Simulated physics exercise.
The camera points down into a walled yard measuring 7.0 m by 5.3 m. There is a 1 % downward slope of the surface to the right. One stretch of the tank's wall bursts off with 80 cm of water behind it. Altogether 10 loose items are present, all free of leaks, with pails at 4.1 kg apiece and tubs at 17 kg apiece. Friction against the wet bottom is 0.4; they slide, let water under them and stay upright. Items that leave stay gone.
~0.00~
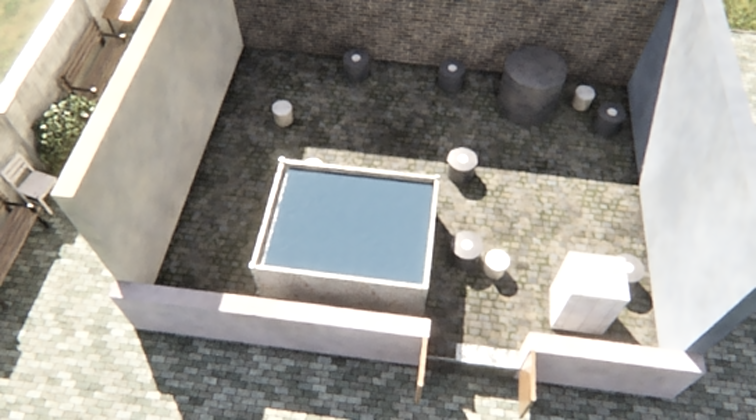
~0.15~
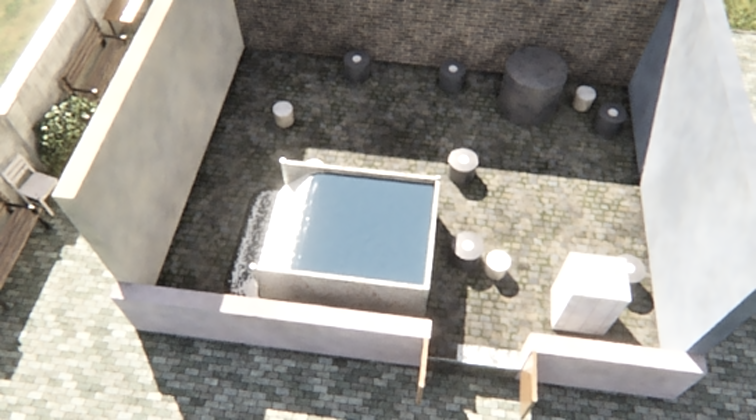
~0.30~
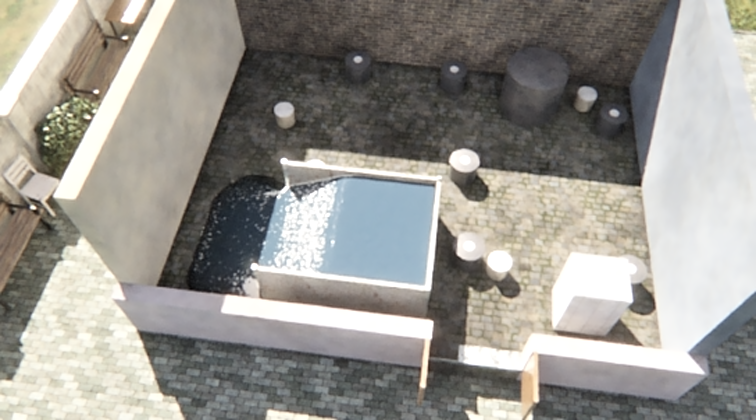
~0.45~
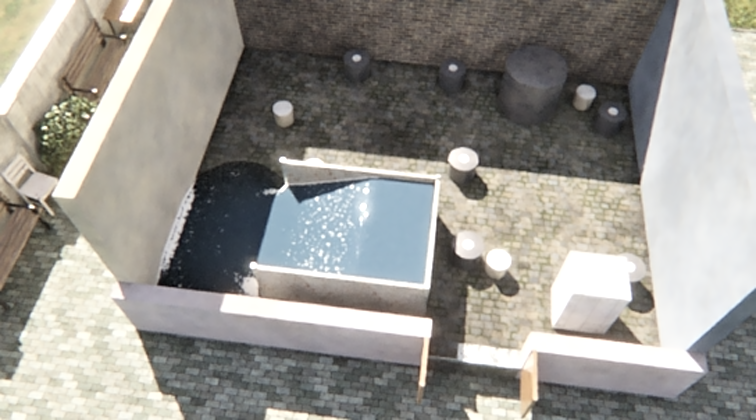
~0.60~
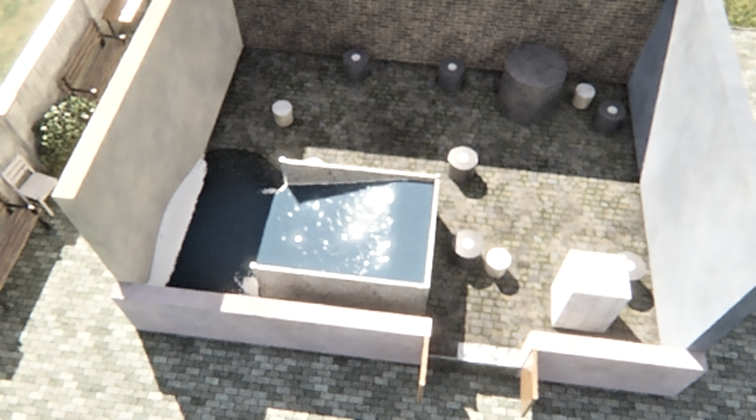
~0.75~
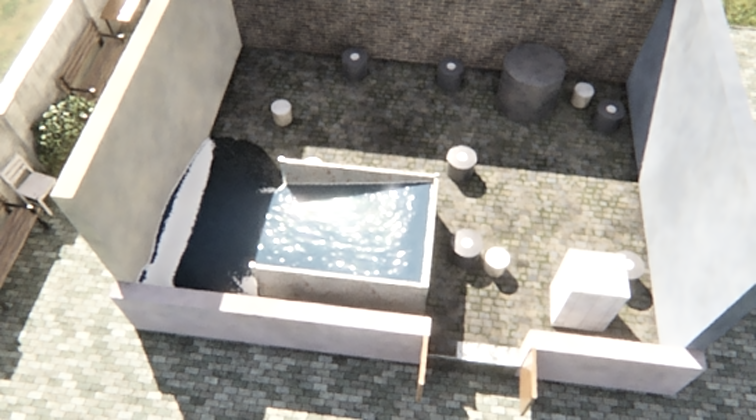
The clip opens on a walled, paved yard seen from above, with a full rectangular tank and scattered containers. The tank's left side bursts away, and water pours out leftward in a foaming rush. Dark water spreads to the left wall while the tank's level drops and the containers stay put.
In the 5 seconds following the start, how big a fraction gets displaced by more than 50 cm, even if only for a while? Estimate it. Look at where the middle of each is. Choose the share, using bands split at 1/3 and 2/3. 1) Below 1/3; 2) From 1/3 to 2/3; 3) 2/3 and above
(1) Below 1/3.
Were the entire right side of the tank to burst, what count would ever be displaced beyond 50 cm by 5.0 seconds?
That gives 6 of them.
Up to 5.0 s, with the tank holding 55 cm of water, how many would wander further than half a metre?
In that case the number is 3.
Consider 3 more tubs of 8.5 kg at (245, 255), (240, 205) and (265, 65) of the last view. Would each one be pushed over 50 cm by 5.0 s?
Check, in order - exceeded, exceeded, exceeded.
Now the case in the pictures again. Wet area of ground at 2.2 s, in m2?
Flooded: Near 13 m2.
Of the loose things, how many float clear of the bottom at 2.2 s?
I get 0.
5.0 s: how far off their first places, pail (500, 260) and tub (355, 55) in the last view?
In that order: 0 cm, 350 cm.
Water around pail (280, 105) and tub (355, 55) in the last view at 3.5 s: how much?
5 and 8 cm.
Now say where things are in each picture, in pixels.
In the first picture, a pail at (498, 260) rests on the ground; a tub at (467, 245), on the bottom; 3.7 m2 under water; 0 of 10 have shifted.
In the second picture, a pail at (498, 260) rests on the ground; a tub at (468, 246) rests on the ground; water covers 4.8 m2; 0 of 10 have shifted.
In the third picture, a pail at (500, 261) rests on the ground; a tub at (469, 246), on the bottom; water covers 6.2 m2; 0 of 10 have shifted.
In the fourth picture, a pail at (499, 260) rests on the ground; a tub at (468, 245) rests on the ground; 7.5 m2 under water; 0 of 10 have shifted.
In the fifth picture, a pail at (499, 259), on the bottom; a tub at (468, 244), on the bottom; 7.8 m2 under water; 0 of 10 have shifted.
In the sixth picture, a pail at (498, 258), on the bottom; a tub at (467, 243), on the bottom; 8.0 m2 under water; 0 of 10 have shifted.
After 1.1 s 0 of 10 are over 50 cm from their spots; 0 afloat.
After 2.2 s 1 of 10 are over 50 cm from their spots; 0 afloat.
After 3.5 s 2 of 10 are over 50 cm from their spots; 0 afloat.
After 5.0 s 3 of 10 are over 50 cm from their spots, and 3 have been at some point; 1 afloat.
